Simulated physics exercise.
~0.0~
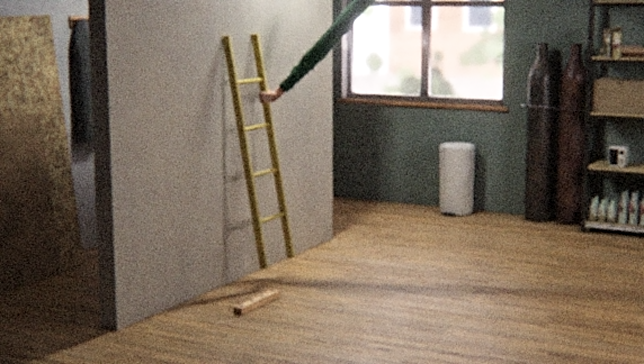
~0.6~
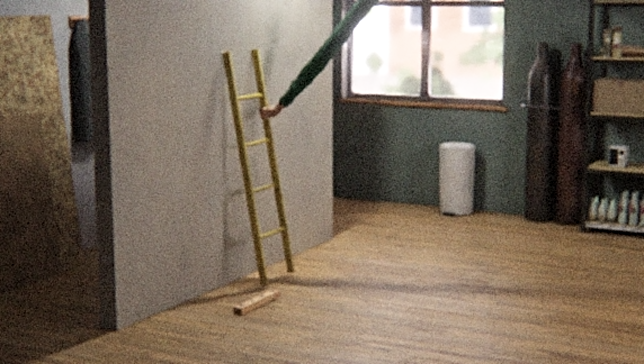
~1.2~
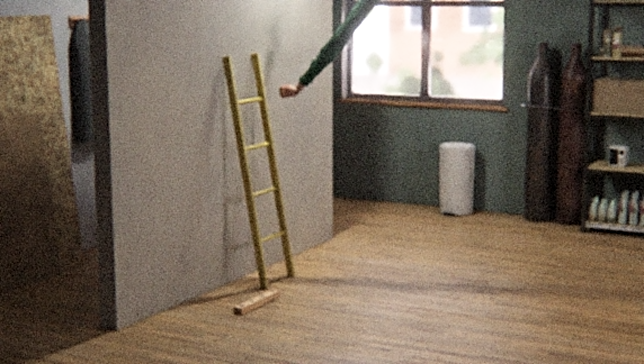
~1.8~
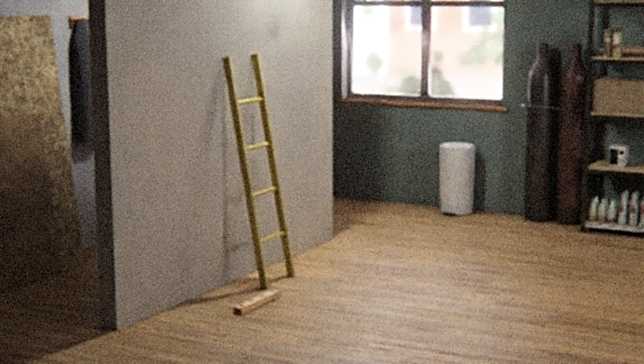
A yellow ladder leans against a pale grey wall, held near its upper part by a hand at the end of a dark green sleeve reaching in from above. The hand lowers the ladder slightly, bringing its feet down to the wooden floor beside a short wooden batten, which stays in its place. The hand then lets go and draws back up toward the window, leaving the ladder standing by itself. The arm moves out of sight, and the ladder remains leaning against the wall without sliding, its feet still beside the batten.
